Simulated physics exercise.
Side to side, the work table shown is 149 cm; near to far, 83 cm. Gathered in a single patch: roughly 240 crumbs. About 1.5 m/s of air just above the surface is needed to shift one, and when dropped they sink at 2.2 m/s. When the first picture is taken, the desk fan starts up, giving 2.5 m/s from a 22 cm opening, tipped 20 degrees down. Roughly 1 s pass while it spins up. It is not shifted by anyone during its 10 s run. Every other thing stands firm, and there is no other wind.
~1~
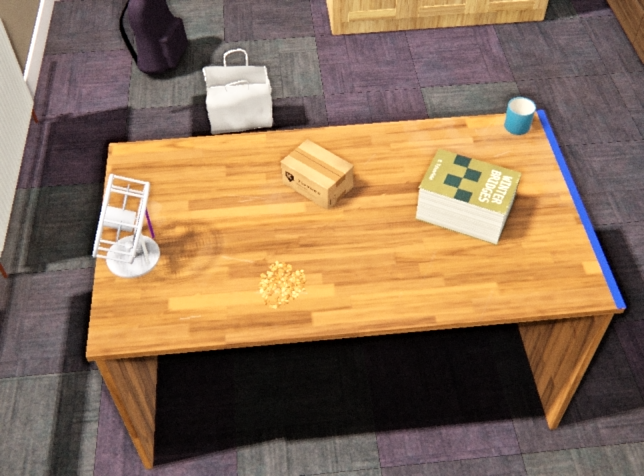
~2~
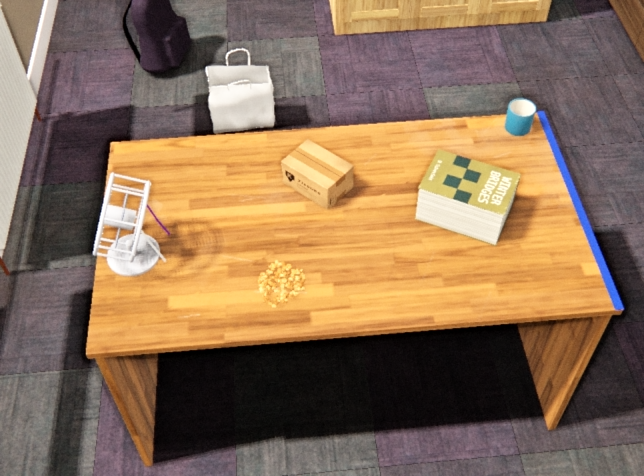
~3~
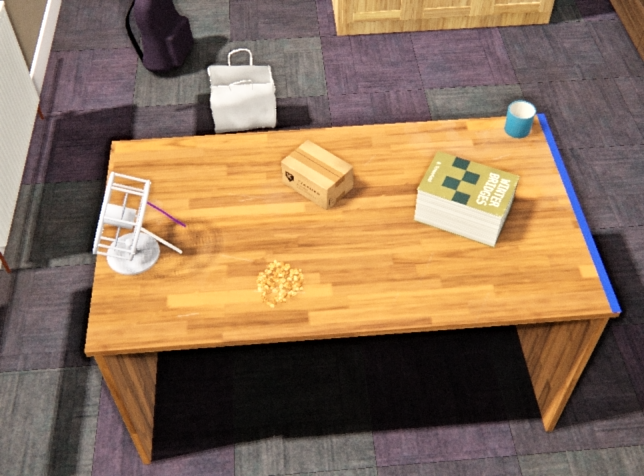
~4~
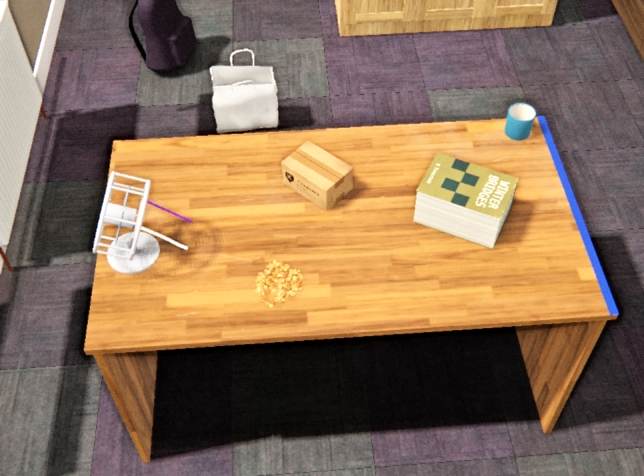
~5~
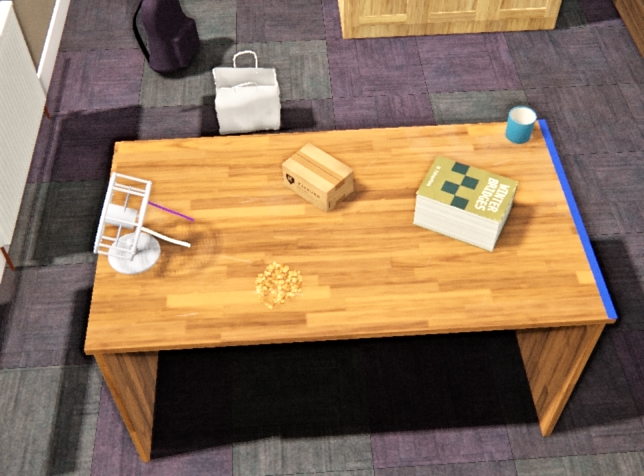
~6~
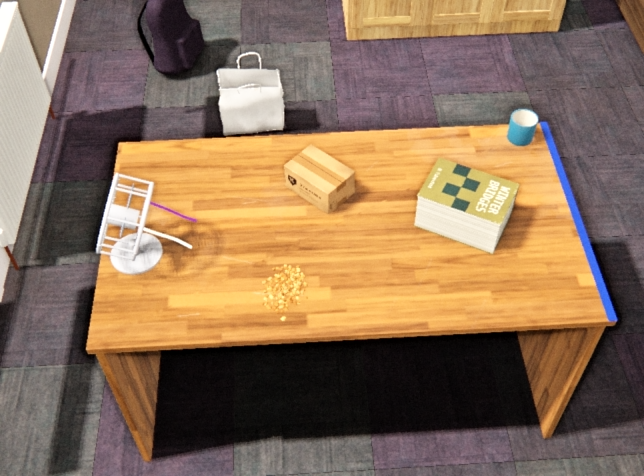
A white desk fan's arm swings outward, then the yellow crumbs on the table spread slightly.
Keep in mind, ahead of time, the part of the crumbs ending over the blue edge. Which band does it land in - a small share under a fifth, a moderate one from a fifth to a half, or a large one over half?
It lands in the small band.
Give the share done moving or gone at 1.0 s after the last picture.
It comes to some 100 per cent.
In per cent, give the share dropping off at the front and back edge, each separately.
About 100 per cent front and 0 per cent back.
Then, 1.0 s after the last picture the count stands so, 3 % are over the blue edge.
Then, 2.2 s after the last picture the count stands so, 3 % are over the blue edge.
Then, 4.6 s after the last picture the count stands so, 3 % are over the blue edge.
Then, 9.1 s after the last picture, at the end, 3 % are over the blue edge.
